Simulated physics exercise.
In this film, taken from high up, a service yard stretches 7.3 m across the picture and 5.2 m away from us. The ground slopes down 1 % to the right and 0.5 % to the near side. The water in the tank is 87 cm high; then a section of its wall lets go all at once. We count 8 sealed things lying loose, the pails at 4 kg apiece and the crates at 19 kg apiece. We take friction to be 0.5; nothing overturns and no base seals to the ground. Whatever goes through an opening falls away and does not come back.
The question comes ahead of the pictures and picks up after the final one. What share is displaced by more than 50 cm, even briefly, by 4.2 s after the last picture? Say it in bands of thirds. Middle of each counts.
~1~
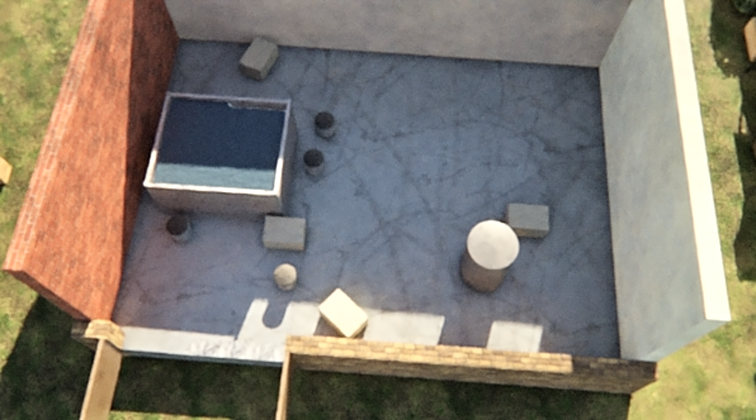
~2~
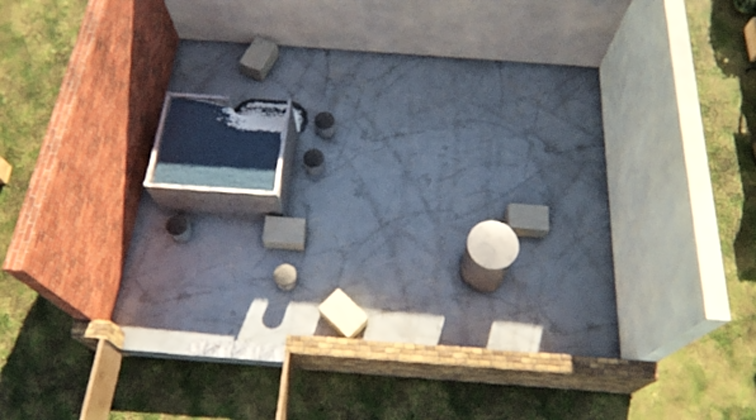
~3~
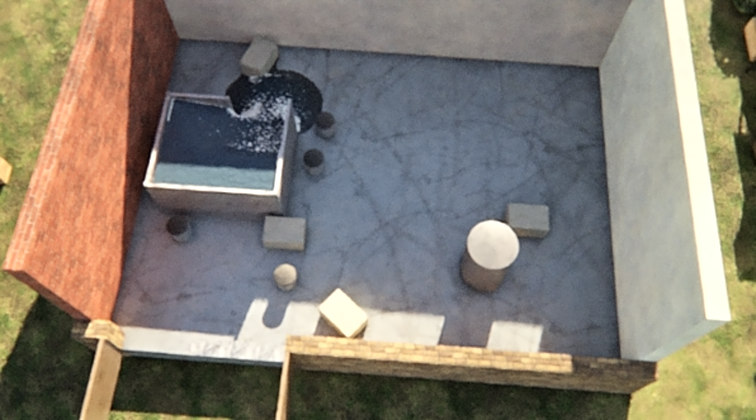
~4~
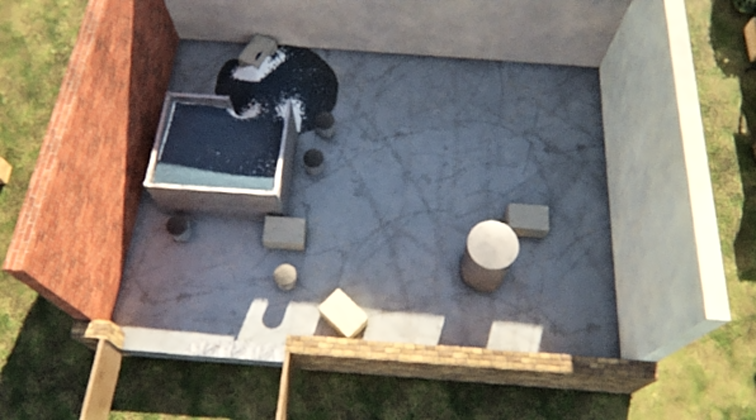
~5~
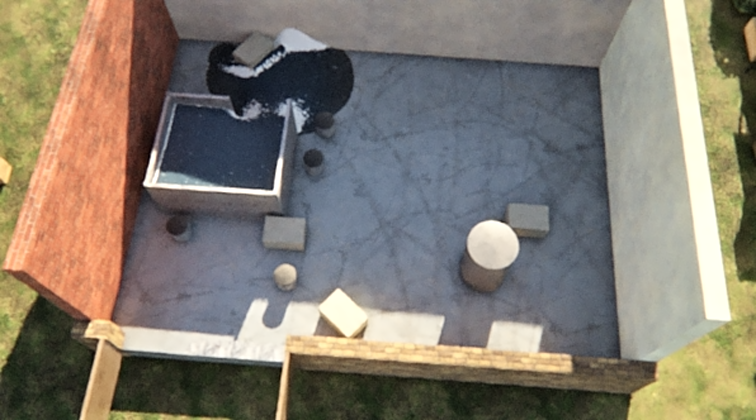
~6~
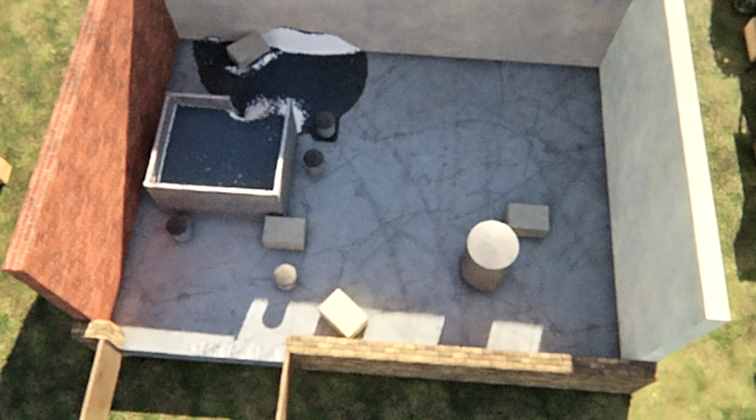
It does not reach a third.
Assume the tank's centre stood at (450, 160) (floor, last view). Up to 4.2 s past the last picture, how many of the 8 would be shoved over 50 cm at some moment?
So the tally would be 3.
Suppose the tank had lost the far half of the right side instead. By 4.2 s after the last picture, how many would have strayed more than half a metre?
Then the count would be 3.
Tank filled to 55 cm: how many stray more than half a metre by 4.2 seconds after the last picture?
Count under that change: 1.
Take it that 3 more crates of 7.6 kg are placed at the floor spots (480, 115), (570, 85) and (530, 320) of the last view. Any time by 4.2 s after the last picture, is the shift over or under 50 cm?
First goes beyond, second goes beyond, third stays inside.
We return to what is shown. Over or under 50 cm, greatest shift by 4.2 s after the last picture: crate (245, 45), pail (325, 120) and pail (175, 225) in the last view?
The first is beyond the limit, the second inside the limit, and the third inside the limit.
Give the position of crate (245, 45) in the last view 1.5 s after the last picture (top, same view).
Near (209, 98).
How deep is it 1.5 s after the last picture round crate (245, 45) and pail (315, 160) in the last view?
First roughly 7 cm, second roughly 0 cm.
Then, 0.4 s after the last picture 1 of 8 are over 50 cm from their spots; 0 afloat.
Then, 1.5 s after the last picture 1 of 8 are over 50 cm from their spots; 0 afloat.
Then, 2.8 s after the last picture 0 of 8 are over 50 cm from their spots; 0 afloat.
Then, 4.2 s after the last picture 1 of 8 are over 50 cm from their spots, and 1 have been at some point; 1 afloat.
